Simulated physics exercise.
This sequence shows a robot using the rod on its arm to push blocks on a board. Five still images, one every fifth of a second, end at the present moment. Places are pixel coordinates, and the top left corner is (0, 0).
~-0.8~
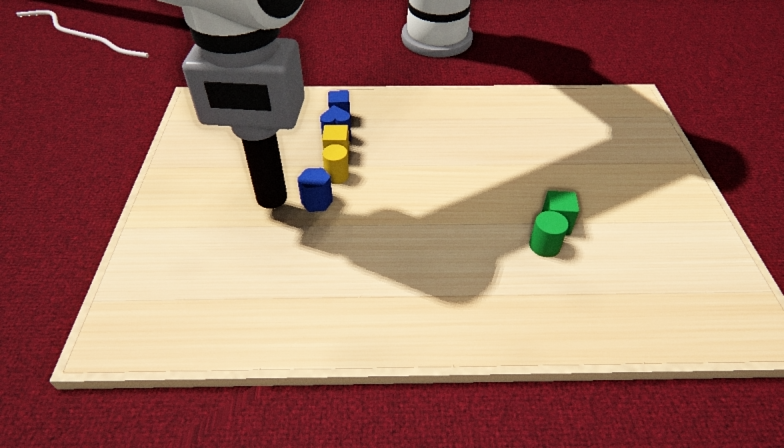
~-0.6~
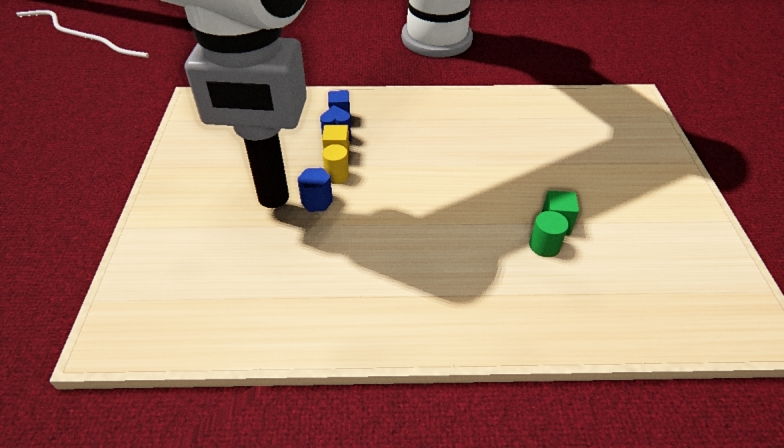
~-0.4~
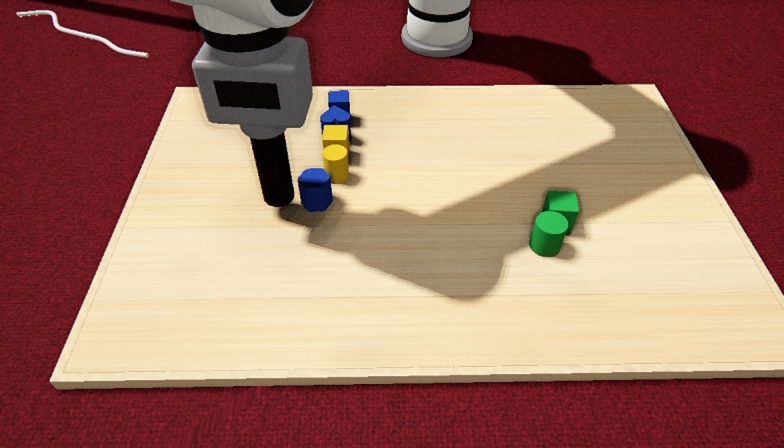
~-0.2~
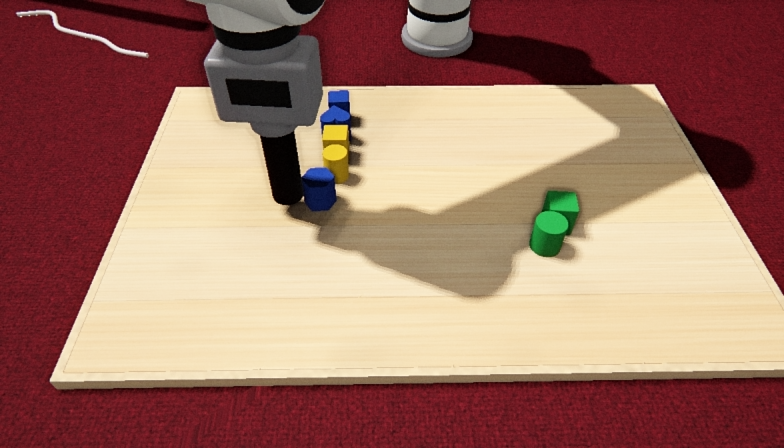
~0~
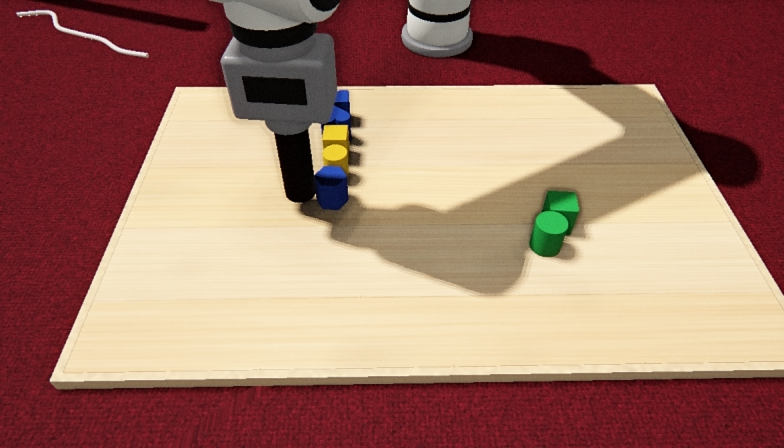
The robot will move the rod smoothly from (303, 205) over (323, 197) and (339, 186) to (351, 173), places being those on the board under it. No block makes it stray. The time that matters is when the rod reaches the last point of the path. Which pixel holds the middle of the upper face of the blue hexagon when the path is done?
In the picture, it is at (366, 168).
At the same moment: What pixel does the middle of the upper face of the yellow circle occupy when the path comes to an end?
I'd guess (352, 132).
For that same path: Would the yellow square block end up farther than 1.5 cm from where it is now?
Yes, it checks out.
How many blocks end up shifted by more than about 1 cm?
It looks like three or more blocks will be pushed more than about 1 cm.
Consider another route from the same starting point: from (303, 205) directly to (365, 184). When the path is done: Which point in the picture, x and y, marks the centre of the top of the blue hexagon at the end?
Final place: (394, 168).
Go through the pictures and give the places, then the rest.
The first picture shows rod's lower end at (272, 198); blue hexagon at (314, 177); yellow circle at (335, 152); blue heart at (335, 115); yellow square block at (335, 132).
The second picture shows rod at (274, 198); blocks still.
The third picture shows rod at (279, 197); blocks still.
The fourth picture shows rod at (288, 195); blue hexagon at (318, 177).
The fifth picture shows rod at (301, 193); blue hexagon at (330, 175); yellow circle at (335, 152); blue heart at (335, 115); yellow square block at (335, 132).
The first path, step by step. Halfway along, rod at (332, 179); blue hexagon at (361, 170), turned 45° clockwise; yellow circle at (337, 149).
At the end, rod at (351, 161); blue hexagon at (366, 168), turned 60° clockwise; yellow circle at (352, 132); blue heart at (331, 108), turned 25° anticlockwise; yellow square block at (340, 120), turned 35° anticlockwise.
